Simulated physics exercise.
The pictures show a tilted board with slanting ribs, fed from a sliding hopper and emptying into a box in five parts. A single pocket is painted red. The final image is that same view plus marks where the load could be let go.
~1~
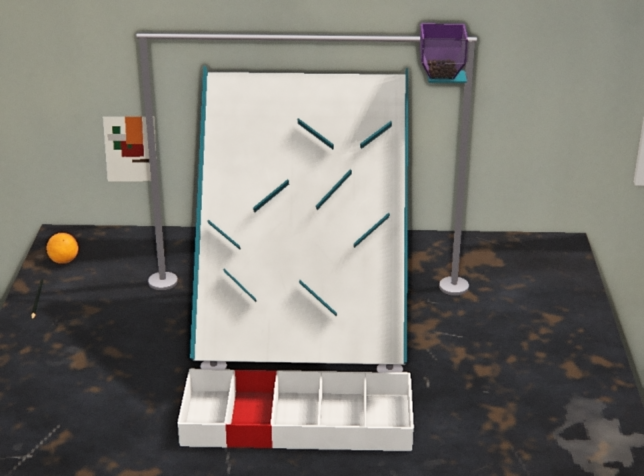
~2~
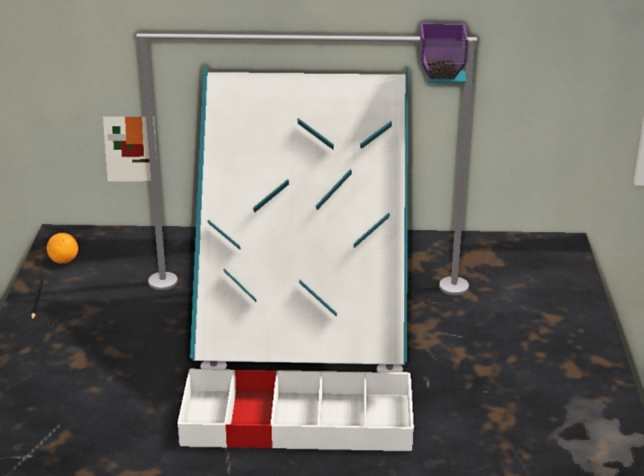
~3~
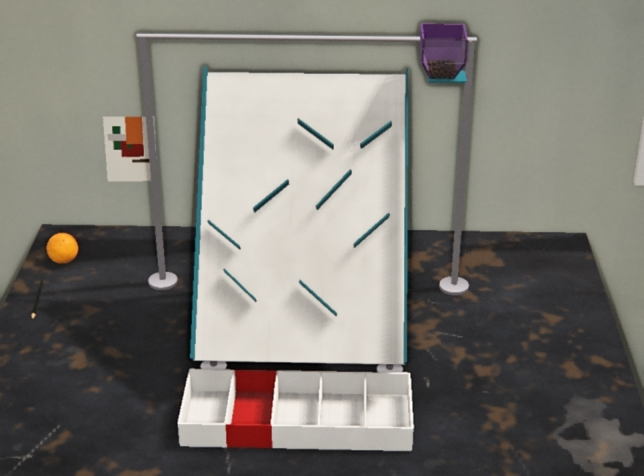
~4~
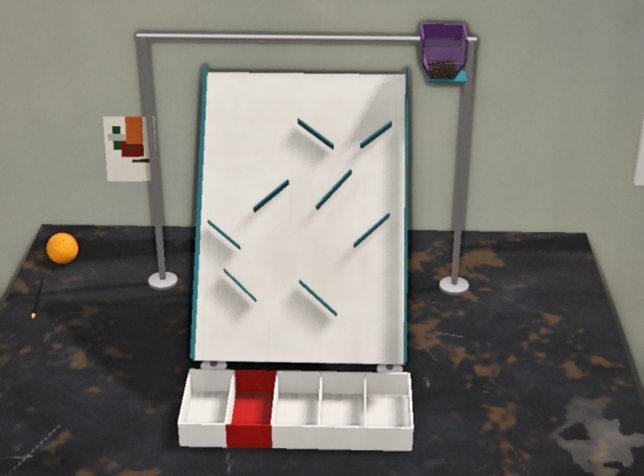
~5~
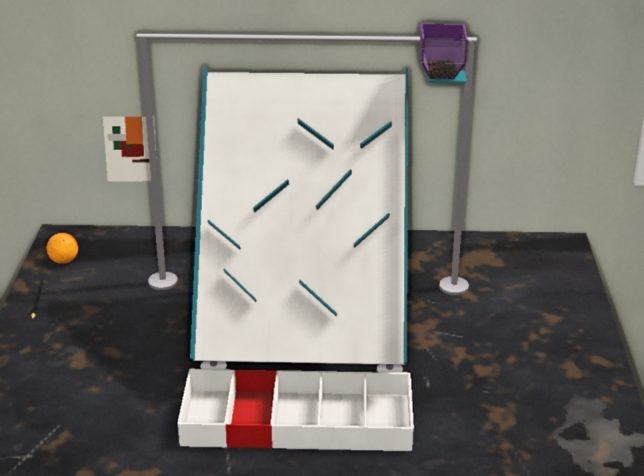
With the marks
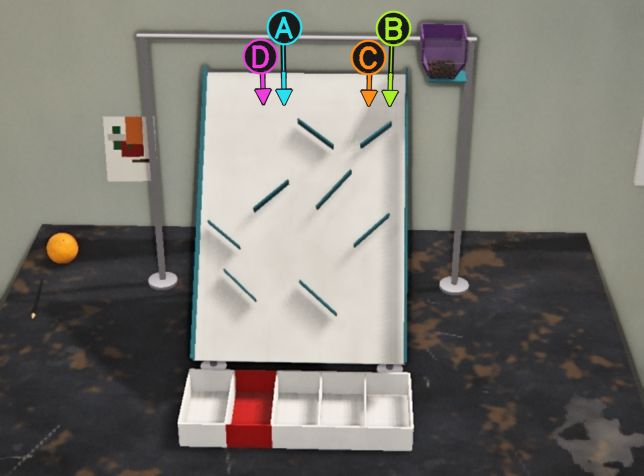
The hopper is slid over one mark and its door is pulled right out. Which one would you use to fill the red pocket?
C beats the others.
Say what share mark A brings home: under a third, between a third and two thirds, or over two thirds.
Under a third.
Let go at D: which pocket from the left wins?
The third.
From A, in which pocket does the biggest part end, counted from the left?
The third from the left.
On the marked copy, mark A meets the board at (284, 99); mark B meets the board at (389, 100); mark C meets the board at (368, 100); mark D meets the board at (263, 98).
With A, a small part in the red pocket, about two thirds in other pockets, about a quarter outside the box.
With B, about a quarter in the red pocket, about half in other pockets, about a third outside the box.
With C, about a third in the red pocket, about half in other pockets, about a quarter outside the box.
With D, a small part in the red pocket, about half in other pockets, about a third outside the box.
